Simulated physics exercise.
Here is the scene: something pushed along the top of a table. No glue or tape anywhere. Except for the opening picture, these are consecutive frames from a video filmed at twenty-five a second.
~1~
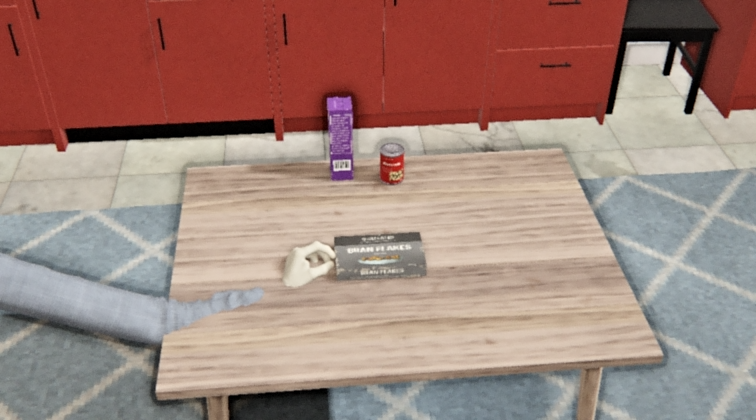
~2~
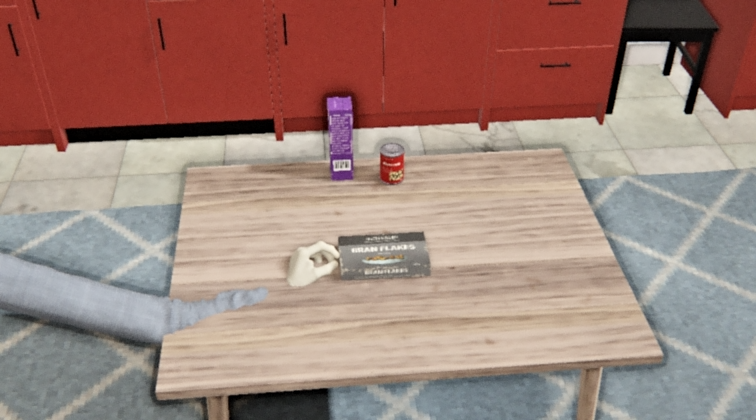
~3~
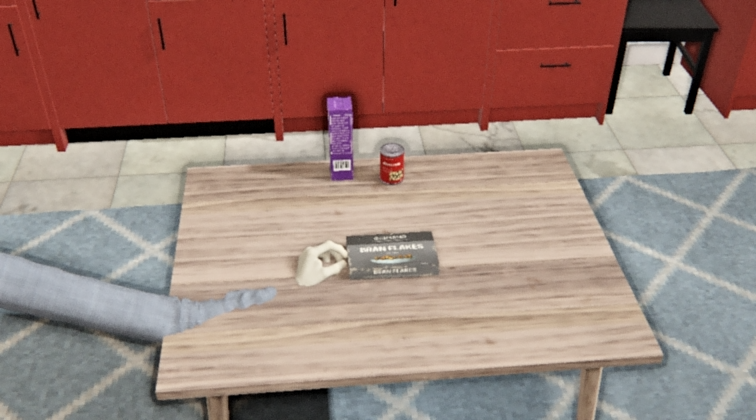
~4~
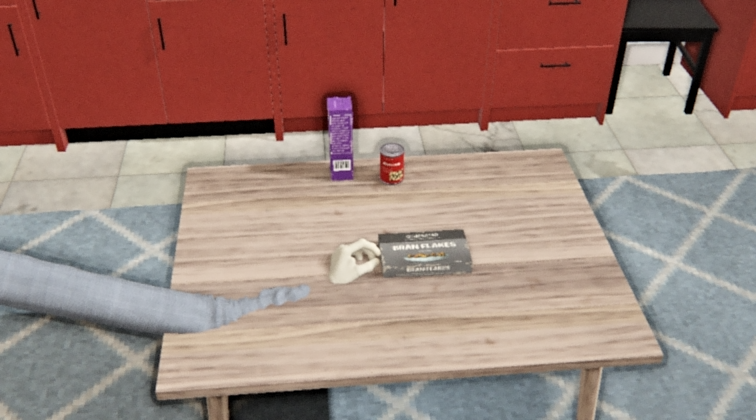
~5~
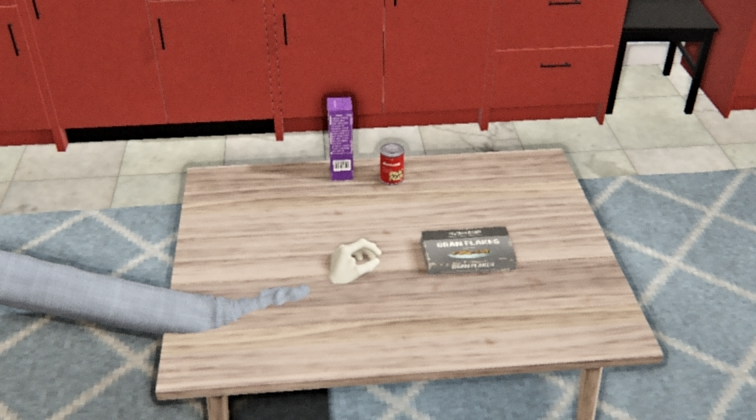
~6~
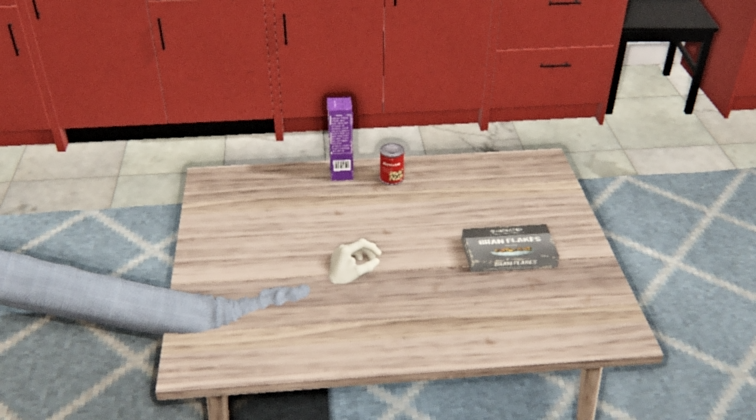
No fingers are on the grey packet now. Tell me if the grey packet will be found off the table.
Leaves the surface.
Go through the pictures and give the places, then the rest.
The first picture shows under the hand; grey packet (379, 256).
The second picture shows under the hand; grey packet (384, 256).
The third picture shows under the hand; grey packet (392, 255).
The fourth picture shows grey packet (424, 253).
The fifth picture shows grey packet (468, 250) slid a little.
The sixth picture shows grey packet (509, 248) slid about its own width.
Then, 0.20 s after the last picture, grey packet now off the table.
Then, 0.40 s after the last picture, things are still on the move.
Then, 0.60 s after the last picture, as before.
By the end, off the table, grey packet.
